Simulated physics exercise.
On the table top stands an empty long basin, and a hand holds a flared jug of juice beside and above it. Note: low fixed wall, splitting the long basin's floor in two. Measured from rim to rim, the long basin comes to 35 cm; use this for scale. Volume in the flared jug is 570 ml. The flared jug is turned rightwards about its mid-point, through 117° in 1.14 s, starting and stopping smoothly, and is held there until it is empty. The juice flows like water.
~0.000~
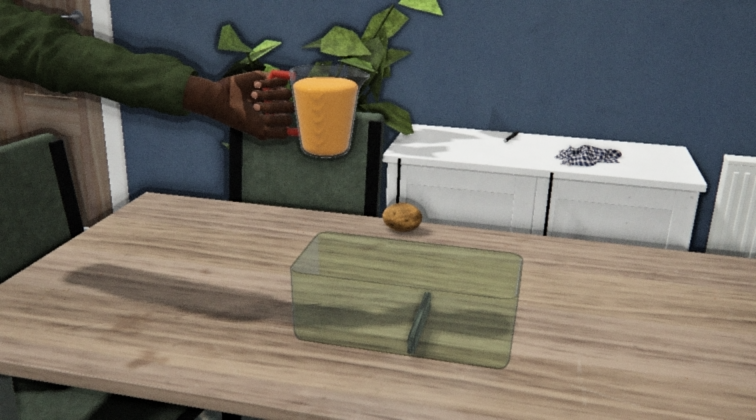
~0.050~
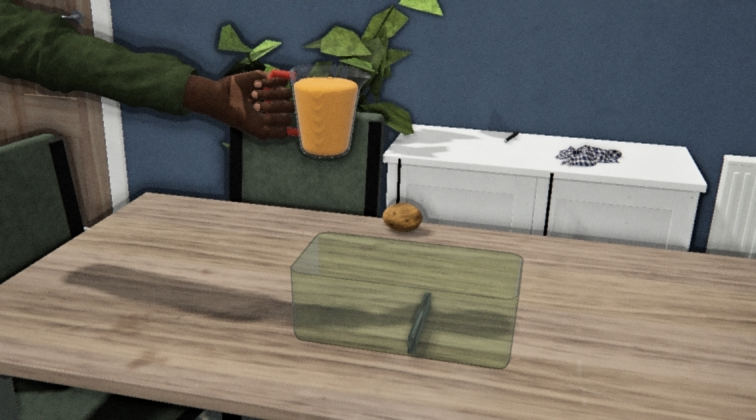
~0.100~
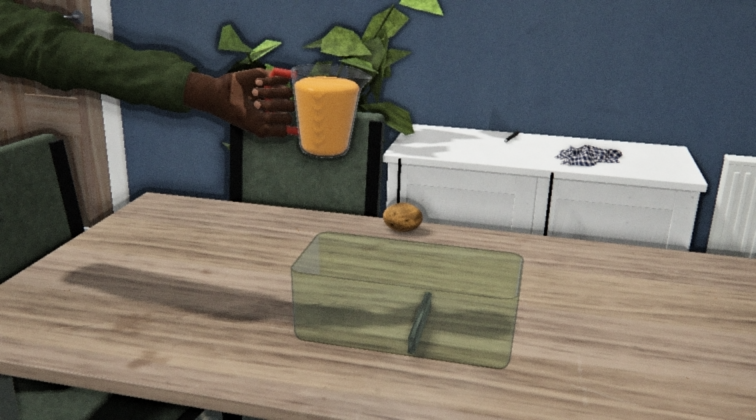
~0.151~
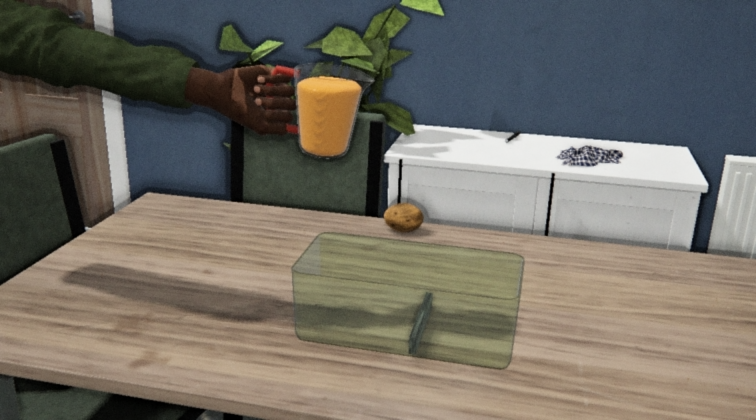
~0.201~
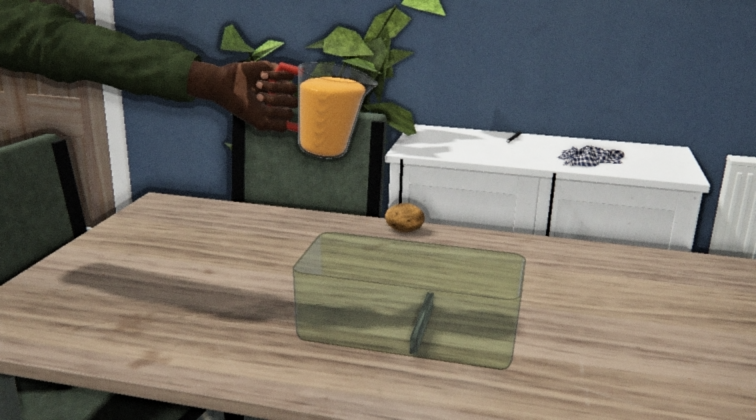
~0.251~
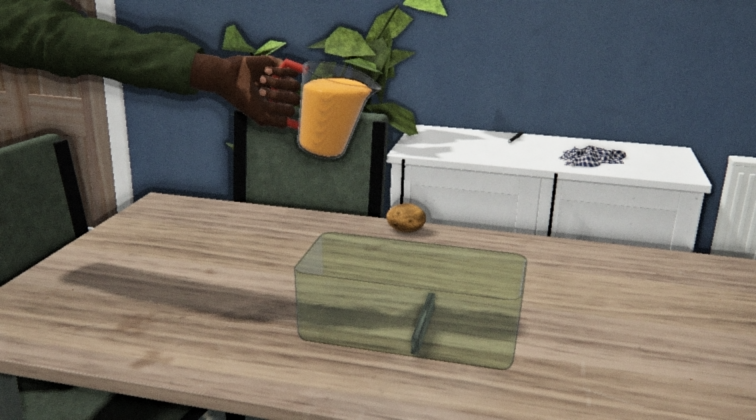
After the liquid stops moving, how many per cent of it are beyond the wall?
About 49 per cent.
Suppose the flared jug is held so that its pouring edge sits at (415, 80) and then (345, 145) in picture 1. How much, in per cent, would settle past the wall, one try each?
80 and 10 %.
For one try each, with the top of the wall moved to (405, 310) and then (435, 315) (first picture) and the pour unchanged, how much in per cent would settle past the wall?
Respectively close to 75 and 15 %.
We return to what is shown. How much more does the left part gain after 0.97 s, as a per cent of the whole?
Some 28 per cent.
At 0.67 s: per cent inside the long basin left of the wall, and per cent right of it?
I'd say about 1 left and about 4 right.
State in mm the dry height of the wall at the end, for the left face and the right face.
Some 22 mm on the left and 18 mm on the right.
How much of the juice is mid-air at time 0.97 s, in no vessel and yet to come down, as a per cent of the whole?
Some 28 % is up in the air.
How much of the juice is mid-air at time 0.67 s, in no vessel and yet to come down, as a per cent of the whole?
I'd say close to 26 per cent.
After 0.67 s the tilt is 74° and 70 per cent is still to pour, 1 is left of the wall and 4 right of it.
After 0.97 s the tilt is 111° and 11 per cent is still to pour, 18 is left of the wall and 42 right of it.
After 1.29 s the tilt is 117° and 0 per cent is still to pour, 48 is left of the wall and 48 right of it.
After 1.64 s the tilt is 117° and 0 per cent is still to pour, 47 is left of the wall and 49 right of it.
In the end 47 per cent lies left of the wall, 49 right of it and 4 outside.
